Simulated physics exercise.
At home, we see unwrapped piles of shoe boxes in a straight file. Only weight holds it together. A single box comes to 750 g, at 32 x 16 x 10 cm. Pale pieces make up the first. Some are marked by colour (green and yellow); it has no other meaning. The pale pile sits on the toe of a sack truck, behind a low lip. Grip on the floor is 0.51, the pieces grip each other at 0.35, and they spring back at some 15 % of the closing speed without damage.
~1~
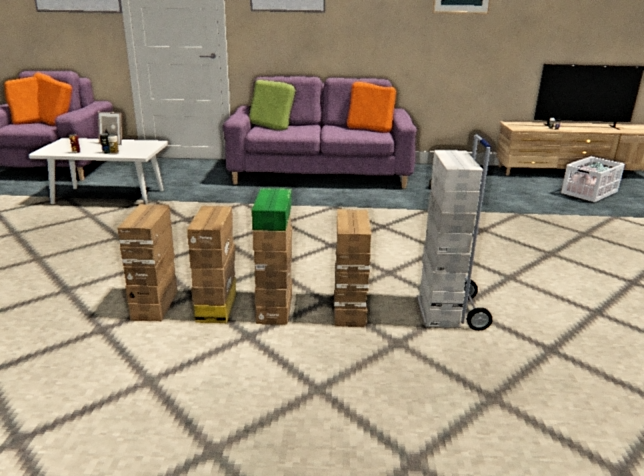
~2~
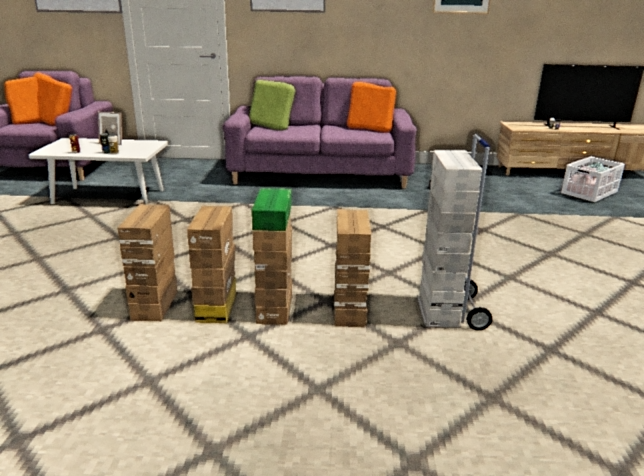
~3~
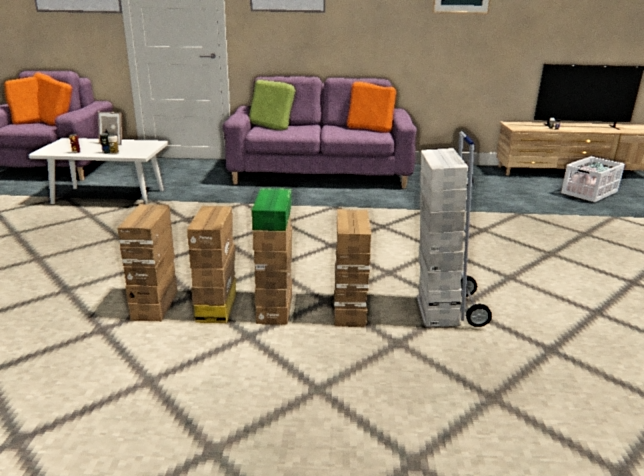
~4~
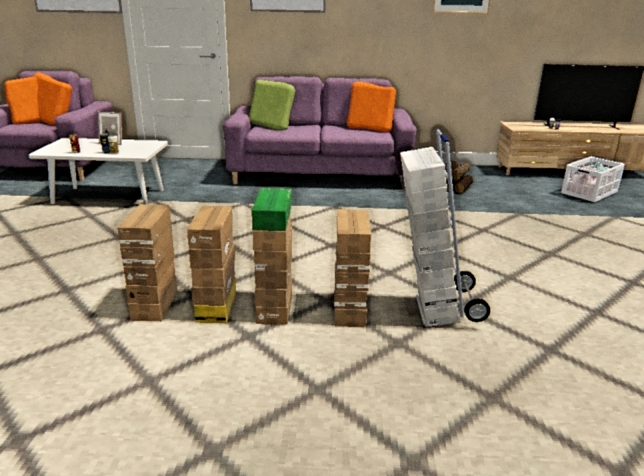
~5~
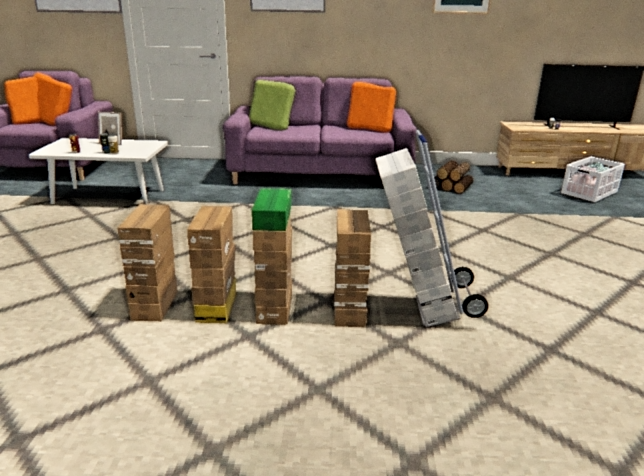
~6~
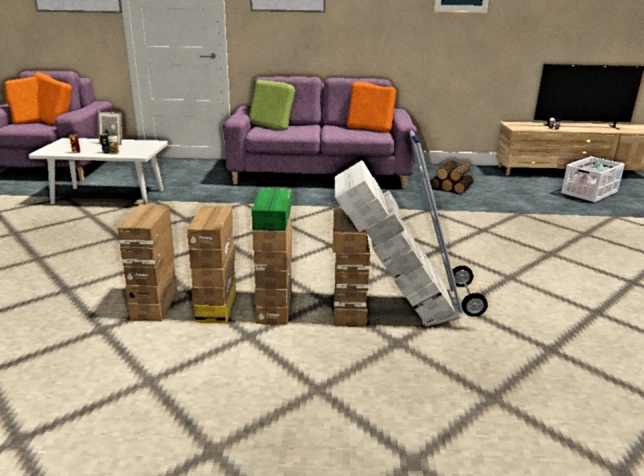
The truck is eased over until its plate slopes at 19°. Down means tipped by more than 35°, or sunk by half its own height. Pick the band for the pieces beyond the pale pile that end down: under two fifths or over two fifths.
Ending down: More than two fifths.
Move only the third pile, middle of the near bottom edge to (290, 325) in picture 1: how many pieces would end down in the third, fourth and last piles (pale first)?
In that case third 2, fourth 0, last 0.
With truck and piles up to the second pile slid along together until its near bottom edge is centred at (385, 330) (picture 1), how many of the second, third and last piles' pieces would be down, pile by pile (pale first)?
In that case second 4, third 0, last 0.
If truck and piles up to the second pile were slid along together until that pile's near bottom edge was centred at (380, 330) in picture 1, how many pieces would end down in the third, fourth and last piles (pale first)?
Then third 0, fourth 0, last 0.
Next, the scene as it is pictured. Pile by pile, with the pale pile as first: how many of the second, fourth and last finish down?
By pile: Second 4, fourth 4, last 5.
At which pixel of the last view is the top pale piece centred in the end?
Near (184, 255).
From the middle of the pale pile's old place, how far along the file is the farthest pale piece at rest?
Some 135 cm.
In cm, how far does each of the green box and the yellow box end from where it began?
Moved: Green 100, yellow 0.
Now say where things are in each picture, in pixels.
In the first frame (pixels give the middle of a visible side), truck frame (483, 187) 0° forward; green box (272, 199); yellow box (210, 315); none of the others has stirred.
In the second frame, truck frame (482, 186) 0° forward; yellow box (210, 315).
In the third frame, truck frame (470, 184) 5° forward, top of the pale pile leaning 5°; green box (272, 199); none of the others has stirred.
In the fourth frame, truck frame (450, 181) 11° forward, top of the pale pile leaning 12°; green box (272, 199); none of the others has stirred.
In the fifth frame, truck frame (433, 181) 17° forward, top of the pale pile leaning 20°; green box (272, 199); none of the others has stirred.
In the sixth frame, truck frame (427, 181) 19° forward, top of the pale pile leaning 33°; green box (272, 199); yellow box (210, 315); one has shifted.
Then, 0.51 s past the last view, 8 of the pale pile down; none of the 21 other boxes down, 10 disturbed; green box 26° from how it stood.
Then, 1.57 s past the last view, 8 of the pale pile down; 14 of the 21 other boxes down; green box 35° from how it stood, 14 cm lower.
In the end, 8 of the pale pile down; 17 of the 21 other boxes down; green box 46° from how it stood, 39 cm lower; yellow box unmoved. That is 81 per cent. From the last view, middles, green box near (99, 275), yellow box near (216, 299).
